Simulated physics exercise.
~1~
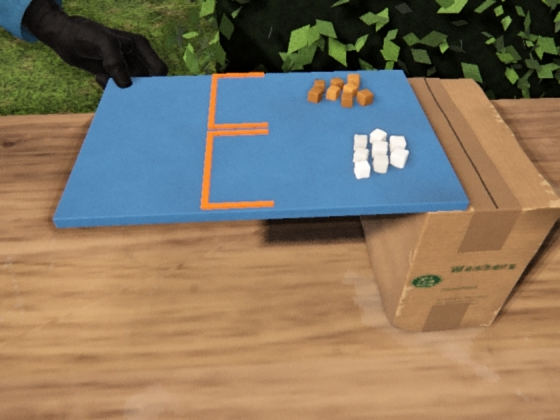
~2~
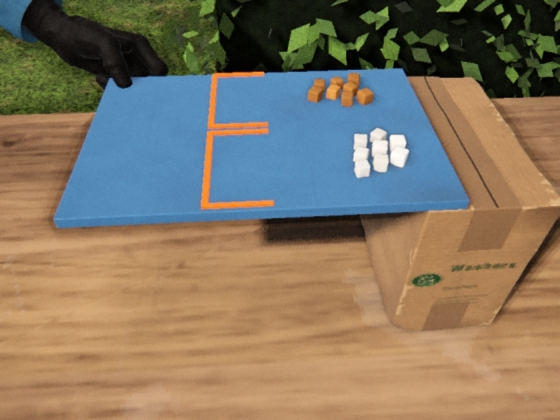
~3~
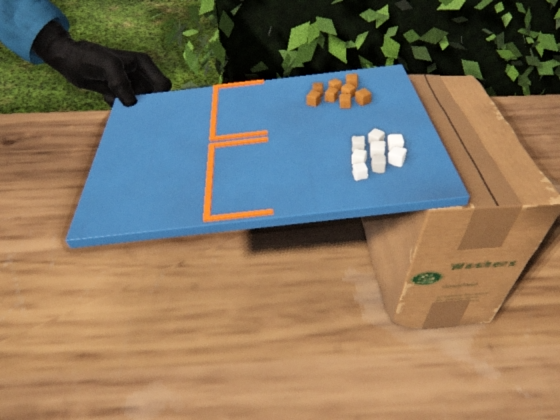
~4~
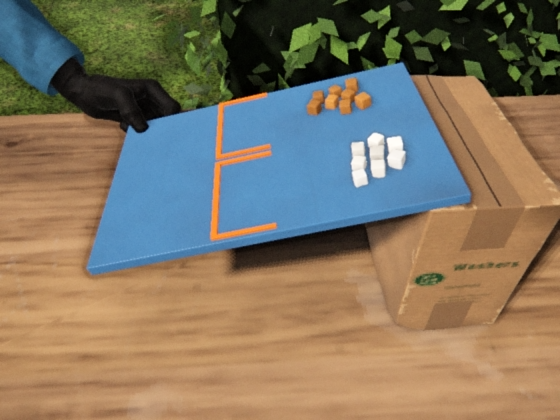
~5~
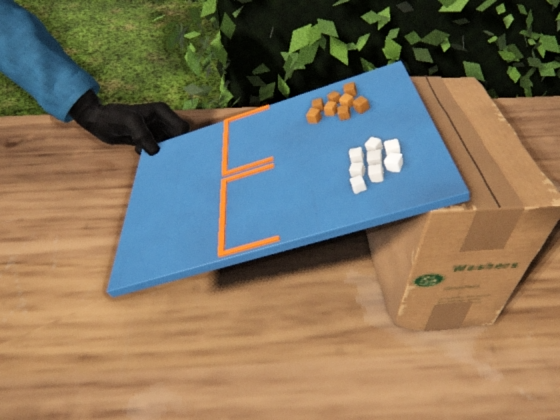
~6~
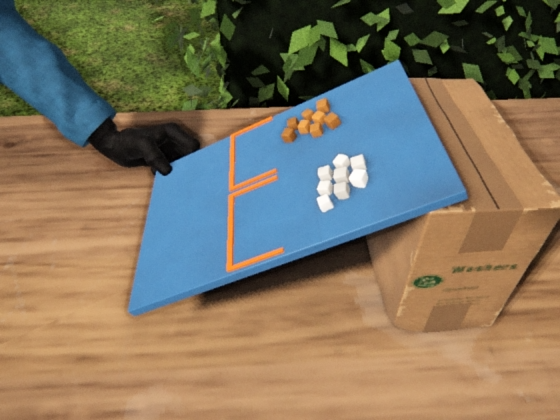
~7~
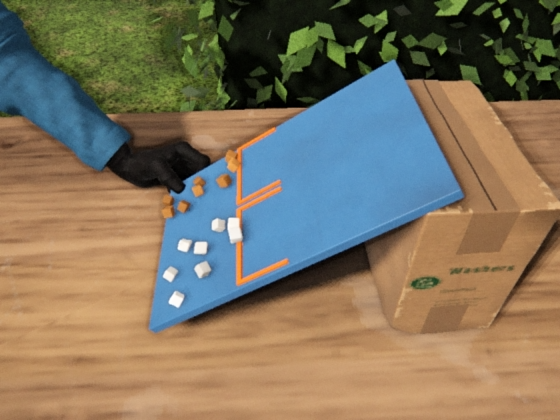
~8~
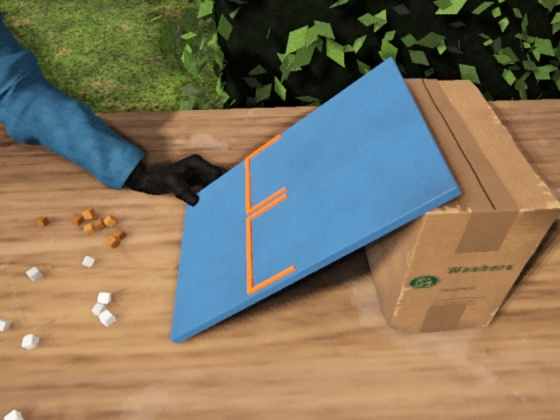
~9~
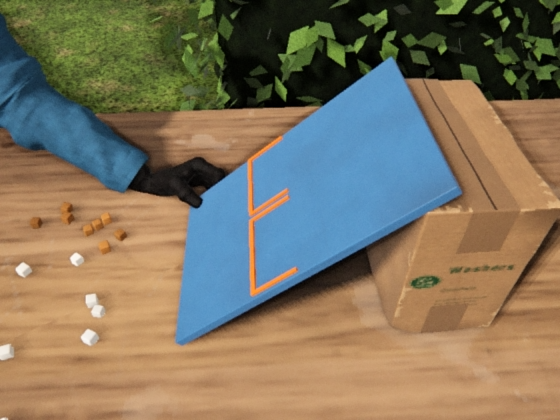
A black-gloved hand in a blue sleeve holds the left end of a blue board whose right end rests on a cardboard box, on a wooden table beside grass and leafy ivy, seen from above with slight sway. Two orange bracket-shaped barriers are stuck across its middle, with small orange-brown cubes and white cubes heaped to their right. The hand lowers the left end, steepening the board. Both heaps begin sliding left, then pass the barriers and spread apart. They spill onto the table at left, where they lie scattered, while the hand still holds the tilted, emptied board.
